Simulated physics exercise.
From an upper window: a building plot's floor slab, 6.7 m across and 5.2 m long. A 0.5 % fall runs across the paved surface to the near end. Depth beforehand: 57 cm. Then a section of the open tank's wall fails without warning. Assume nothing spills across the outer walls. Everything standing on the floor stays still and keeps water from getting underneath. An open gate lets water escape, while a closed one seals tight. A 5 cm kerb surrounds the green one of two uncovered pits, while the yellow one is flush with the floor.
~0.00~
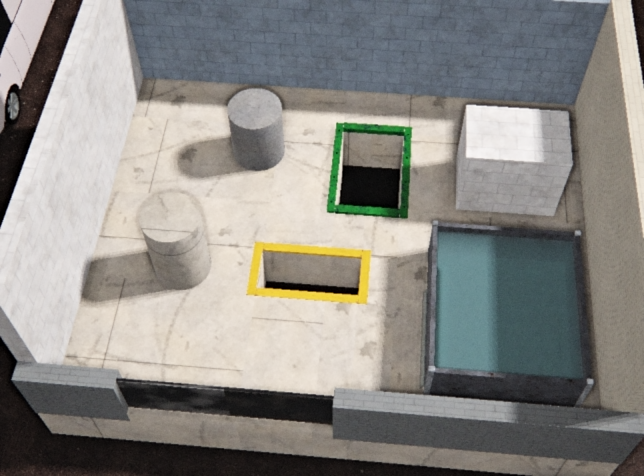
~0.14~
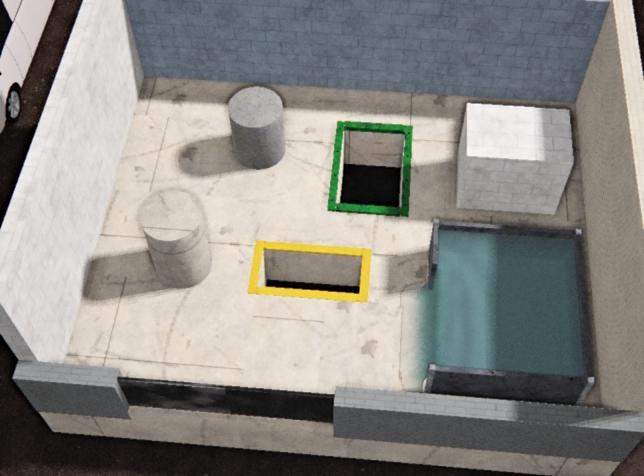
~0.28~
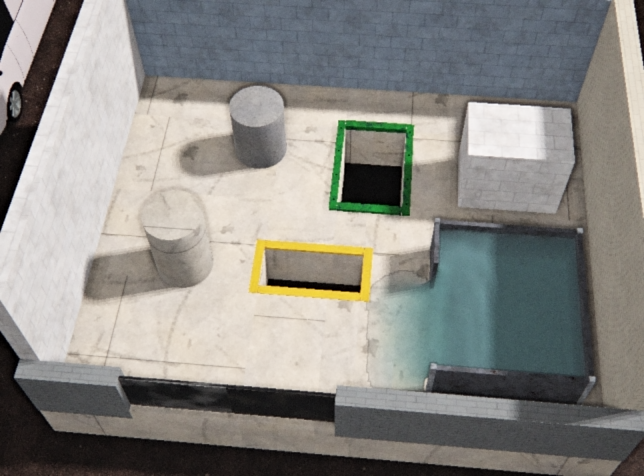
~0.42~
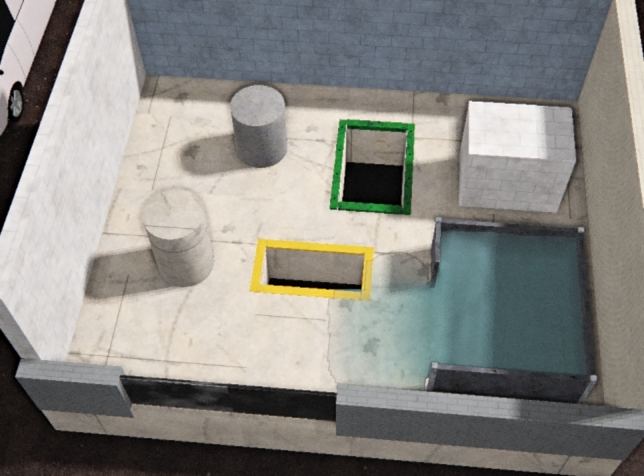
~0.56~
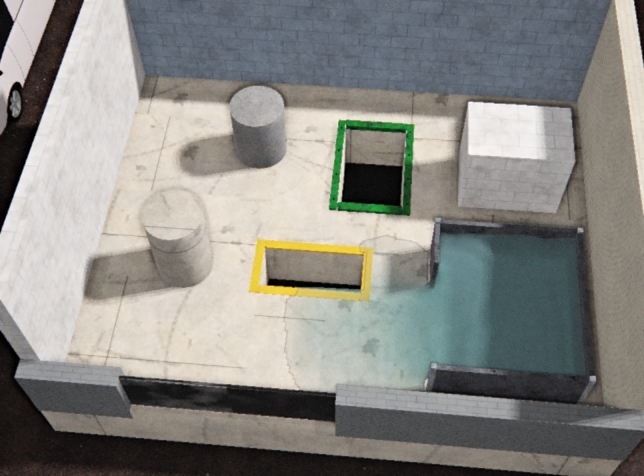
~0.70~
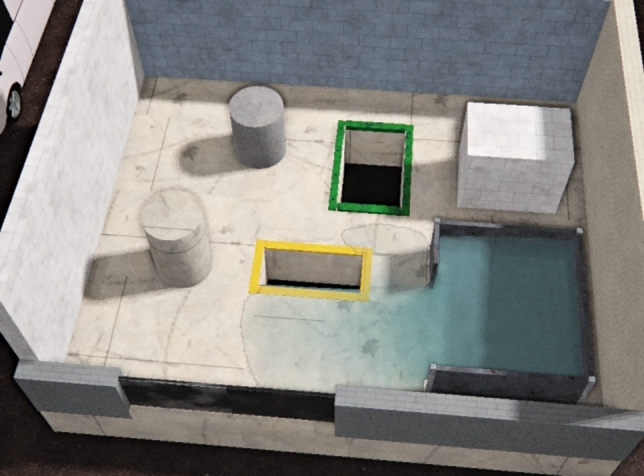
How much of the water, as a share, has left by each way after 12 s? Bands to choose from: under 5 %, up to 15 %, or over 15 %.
Gate opening not even 5 %, green pit not even 5 %, yellow pit more than 15 %.
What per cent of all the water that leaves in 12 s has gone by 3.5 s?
Roughly 35 per cent has gone by then.
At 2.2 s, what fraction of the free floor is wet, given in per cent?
About 35 per cent.
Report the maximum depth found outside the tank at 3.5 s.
It gets to some 26 cm.
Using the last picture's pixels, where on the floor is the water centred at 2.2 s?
Centre: Roughly (366, 333) px.
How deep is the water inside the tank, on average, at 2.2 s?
It averages close to 25 centimetres.
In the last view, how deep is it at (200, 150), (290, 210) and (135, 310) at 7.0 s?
In that order: 6, 2 and 12 cm.
After 1.4 s water covers 30 % of the floor and is deepest (28 cm) near (413, 349); gone so far, the gate opening 0 %, the green pit 0 %, the yellow pit 4 %.
After 2.2 s water covers 35 % of the floor and is deepest (40 cm) near (84, 348); gone so far, the gate opening 0 %, the green pit 0 %, the yellow pit 8 %.
After 3.5 s water covers 50 % of the floor and is deepest (26 cm) near (59, 386); gone so far, the gate opening 0 %, the green pit 0 %, the yellow pit 13 %.
After 7.0 s water covers 80 % of the floor and is deepest (12 cm) near (59, 386); gone so far, the gate opening 0 %, the green pit 0 %, the yellow pit 20 %.
After 12.0 s water covers 90 % of the floor and is deepest (8 cm) near (519, 108); gone so far, the gate opening 0 %, the green pit 2 %, the yellow pit 34 %.
